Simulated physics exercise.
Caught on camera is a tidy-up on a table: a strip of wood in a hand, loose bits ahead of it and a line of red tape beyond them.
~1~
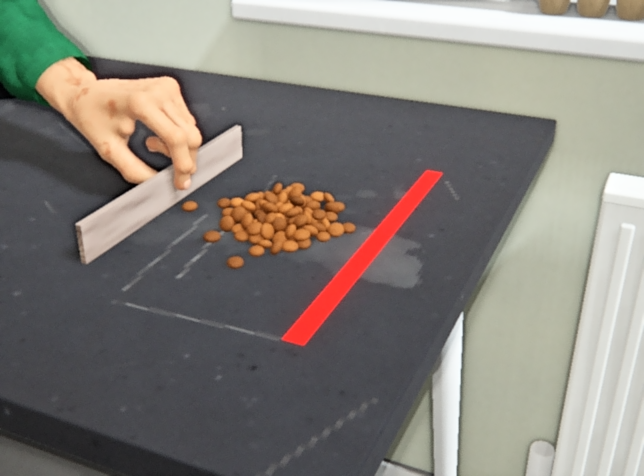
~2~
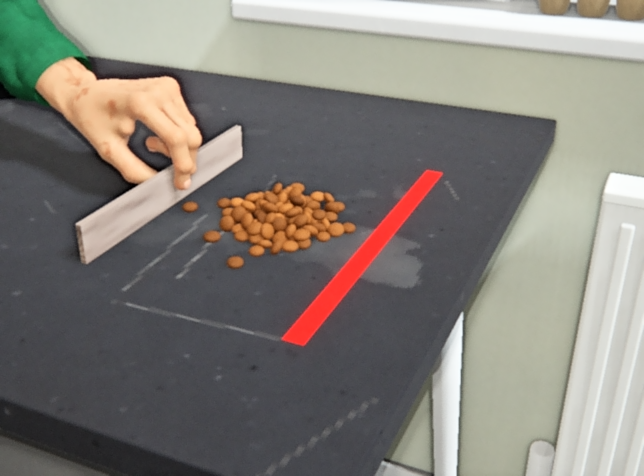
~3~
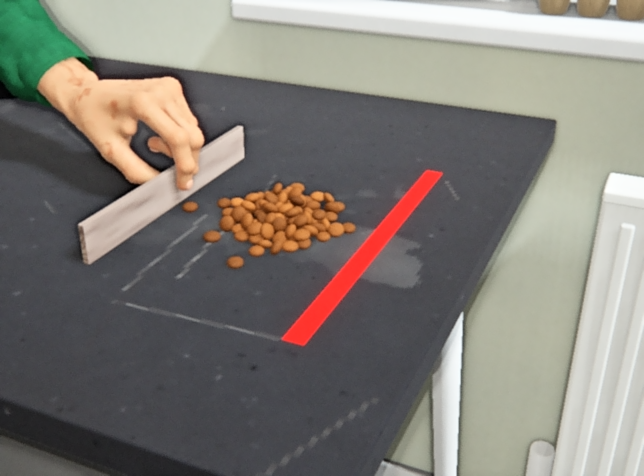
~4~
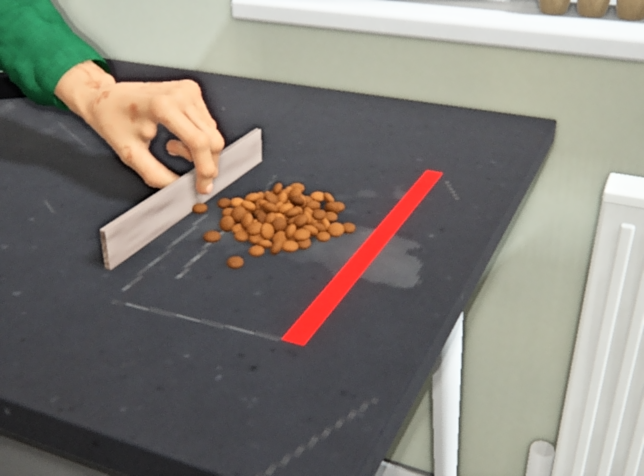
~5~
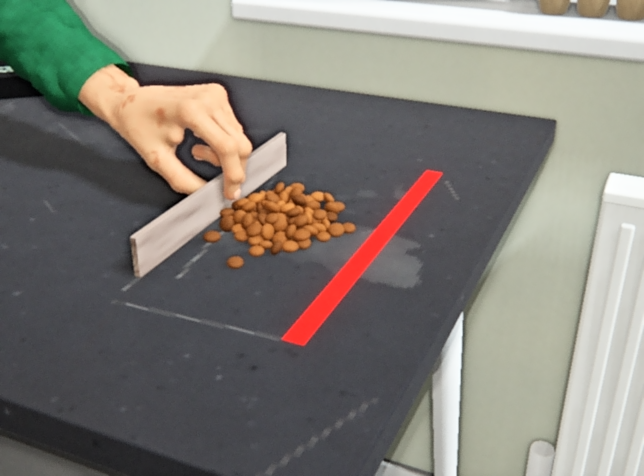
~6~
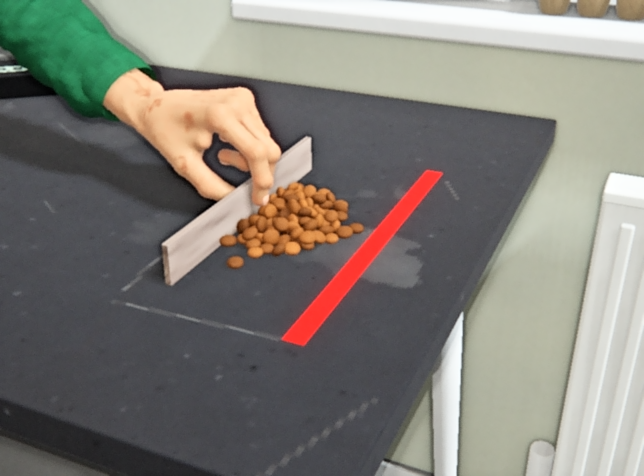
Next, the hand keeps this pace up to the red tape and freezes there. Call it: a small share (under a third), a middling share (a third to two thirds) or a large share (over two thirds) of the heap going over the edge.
A small share.
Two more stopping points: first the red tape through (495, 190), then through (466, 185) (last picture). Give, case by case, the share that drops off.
About 100 per cent, then 50 per cent.
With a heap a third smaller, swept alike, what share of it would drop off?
About 0 %.
Shortly afterwards, strip of wood still moving, near (319, 197); heap all on the table, its front near (412, 233).
Next, strip of wood stopped at the red tape; heap all on the table, its front near (474, 259).
Some moments later, strip of wood stopped at the red tape; heap only a few over the edge.
In the end, strip of wood stopped at the red tape; heap only a few over the edge.
